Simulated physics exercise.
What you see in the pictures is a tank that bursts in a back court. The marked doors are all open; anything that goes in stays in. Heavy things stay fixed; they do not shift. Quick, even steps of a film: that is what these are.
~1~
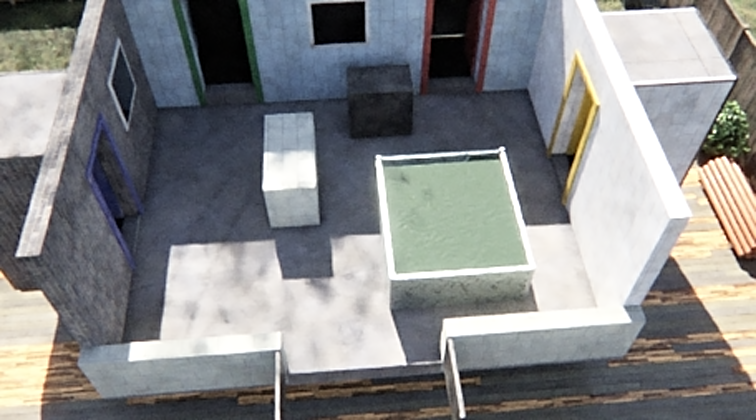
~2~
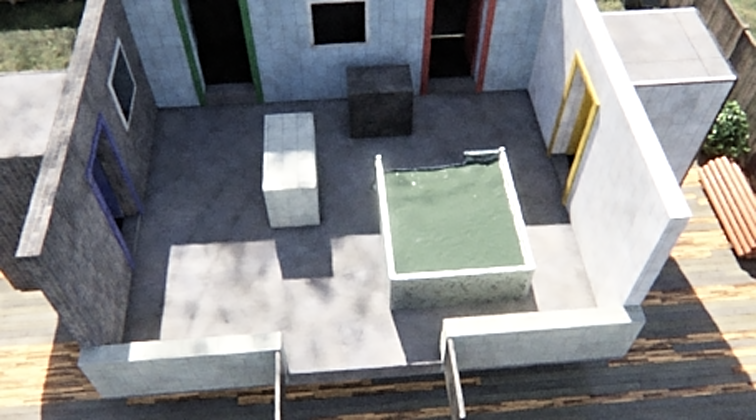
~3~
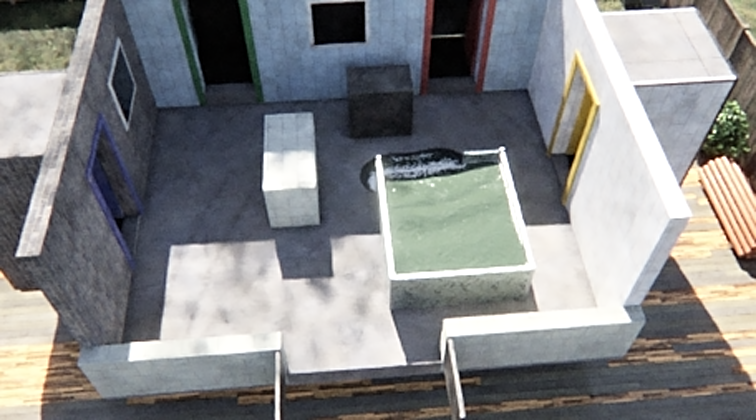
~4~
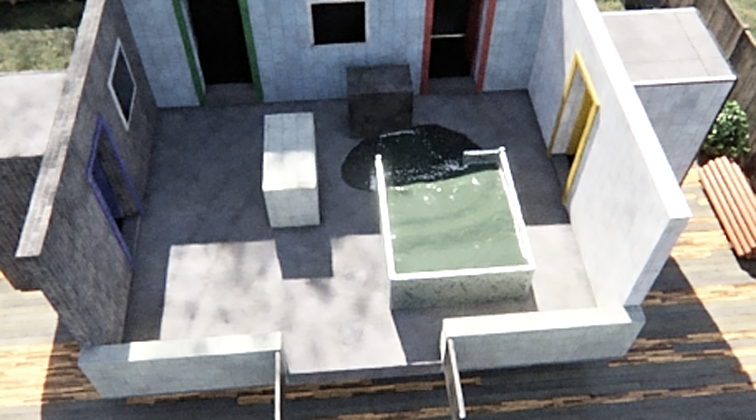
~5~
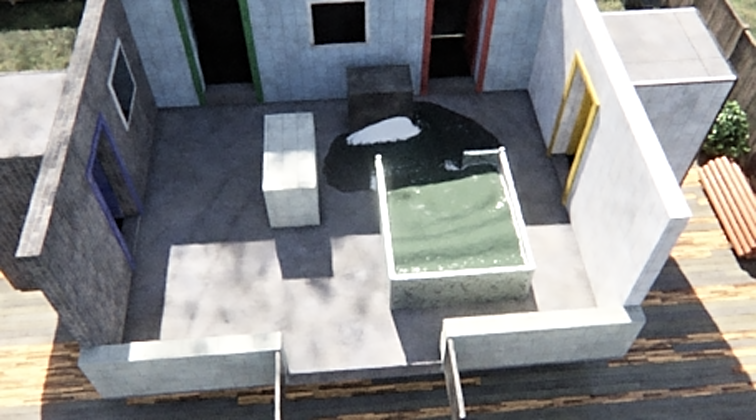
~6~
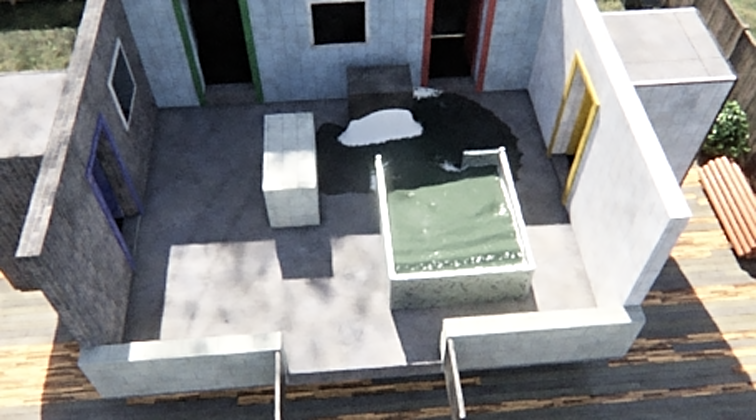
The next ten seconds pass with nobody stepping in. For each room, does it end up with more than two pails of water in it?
Outcome: I expect the green door to see two buckets at most. I expect the yellow door to see two buckets at most. I expect the red door to see over two buckets. I expect the blue door to see two buckets at most.
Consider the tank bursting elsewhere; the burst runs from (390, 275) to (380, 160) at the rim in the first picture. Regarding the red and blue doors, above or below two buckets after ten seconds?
Result - red: Within bounds; blue: Beyond the limit.
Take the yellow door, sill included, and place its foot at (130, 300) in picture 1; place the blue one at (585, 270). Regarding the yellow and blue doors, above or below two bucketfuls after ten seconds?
In short: The yellow door takes less, the blue door takes more.
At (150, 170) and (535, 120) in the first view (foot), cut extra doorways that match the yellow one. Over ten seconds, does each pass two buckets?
The first new door stays below the line, and the second crosses the line.
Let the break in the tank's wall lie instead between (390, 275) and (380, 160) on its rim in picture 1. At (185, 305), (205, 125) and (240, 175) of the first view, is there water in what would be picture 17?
Going in your order, I'd say drenched, then still bare, then still bare.
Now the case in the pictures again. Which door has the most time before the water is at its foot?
My answer: The one in blue.
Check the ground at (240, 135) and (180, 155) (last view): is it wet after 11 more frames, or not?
Going in order, I'd call them drenched and drenched.
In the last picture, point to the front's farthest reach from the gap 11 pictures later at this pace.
Close to (157, 114), I think.
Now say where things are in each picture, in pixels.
The first frame shows still water in the water tank at (450, 213).
In the second frame, water pours out on the water tank's far side and has run to a hidden place.
In the third frame, water pours out on the water tank's far side and has run to a hidden place.
In the fourth frame, the front is at (436, 129), out from the gap on the water tank's far side.
In the fifth frame, water pours out on the water tank's far side and has run to (425, 105).
In the sixth frame, water pours out on the water tank's far side and has run to (450, 95).
A moment on, water covers 25 % of the floor; the green door not reached, the yellow door wet at the sill, nothing in, the red door over two buckets in, the blue door not reached.
Next, water covers 40 % of the floor; the green door wet at the sill, nothing in, the yellow door wet at the sill, nothing in, the red door far over two buckets in, the blue door not reached.
Then, water covers 65 % of the floor; the green door wet at the sill, nothing in, the yellow door wet at the sill, nothing in, the red door far over two buckets in, the blue door not reached.
Later, water covers 95 % of the floor; the green door wet at the sill, nothing in, the yellow door wet at the sill, nothing in, the red door far over two buckets in, the blue door wet at the sill, nothing in.
In the end, water covers 95 % of the floor; the green door wet at the sill, nothing in, the yellow door wet at the sill, nothing in, the red door far over two buckets in, the blue door wet at the sill, nothing in.
